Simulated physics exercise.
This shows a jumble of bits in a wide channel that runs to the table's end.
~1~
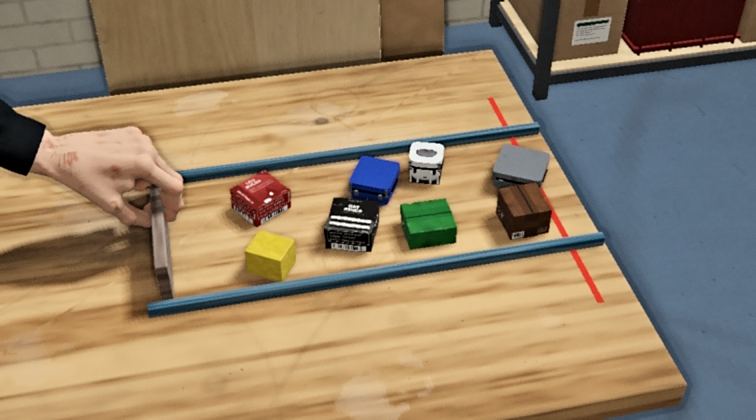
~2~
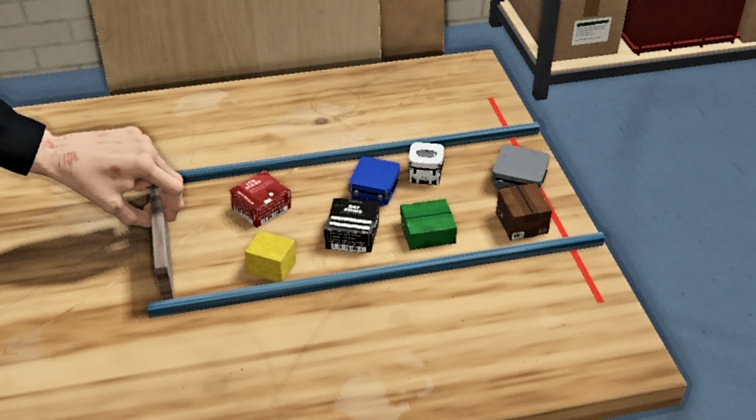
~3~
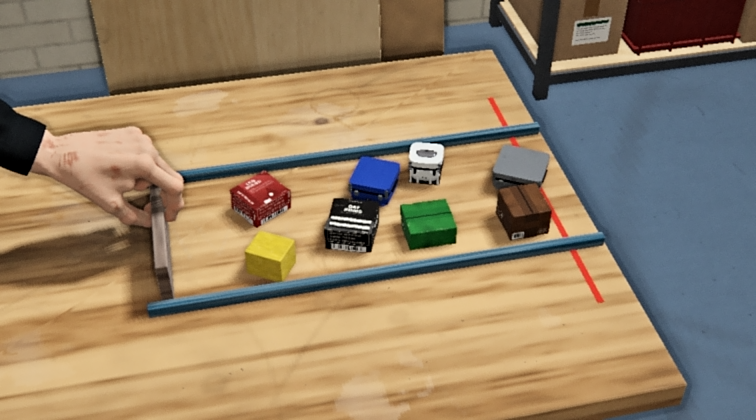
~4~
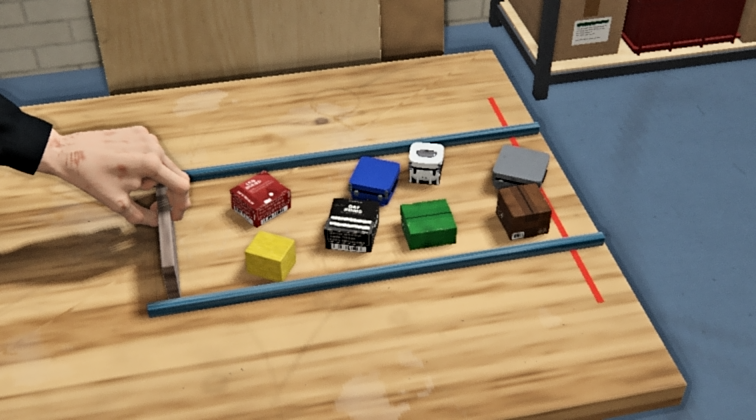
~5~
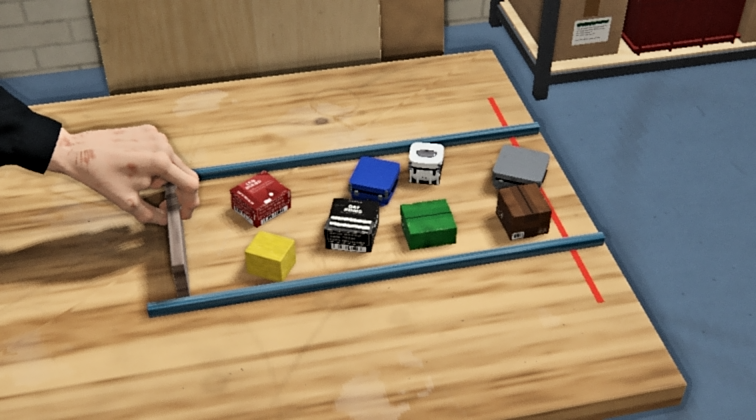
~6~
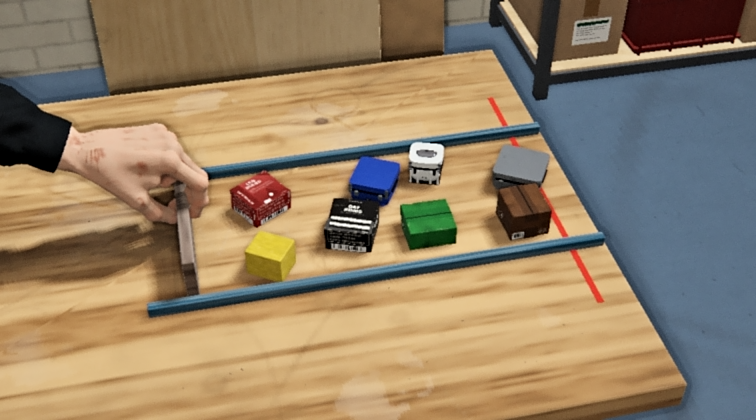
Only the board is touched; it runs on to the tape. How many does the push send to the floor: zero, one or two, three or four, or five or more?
Here the number that fall off is five or more.
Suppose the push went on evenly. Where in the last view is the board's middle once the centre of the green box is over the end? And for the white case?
At (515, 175) for the green box; at (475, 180) for the white case.
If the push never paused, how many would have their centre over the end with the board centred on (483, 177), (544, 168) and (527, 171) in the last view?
It would be 3, 6 and 6.
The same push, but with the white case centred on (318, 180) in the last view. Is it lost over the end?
Then it stays on.
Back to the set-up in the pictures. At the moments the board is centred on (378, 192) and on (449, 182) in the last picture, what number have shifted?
First 6, then 8.
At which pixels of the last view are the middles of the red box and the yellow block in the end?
Near (550, 153) and (573, 202).
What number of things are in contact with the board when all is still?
In contact: 2.
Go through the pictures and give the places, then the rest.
Grey case (521, 172); brown box (523, 211); white case (426, 163); board (160, 224); tape (539, 187), in the first frame.
Brown box (523, 211); red box (261, 199), in the second frame.
White case (426, 164); black box (352, 225), in the third frame.
Grey case (521, 172); board (167, 223), in the fourth frame.
Brown box (523, 211); blue case (375, 182), in the fifth frame.
Grey case (521, 172); brown box (523, 211); white case (426, 164); board (184, 220); tape (539, 187), in the sixth frame.
A little later, none off yet; grey case at rest near (521, 172); brown box at rest near (523, 211); white case moving near (435, 162).
When it is over, the number that fall off is five or more; down, black box, blue case, green box, white case, brown box and grey case.
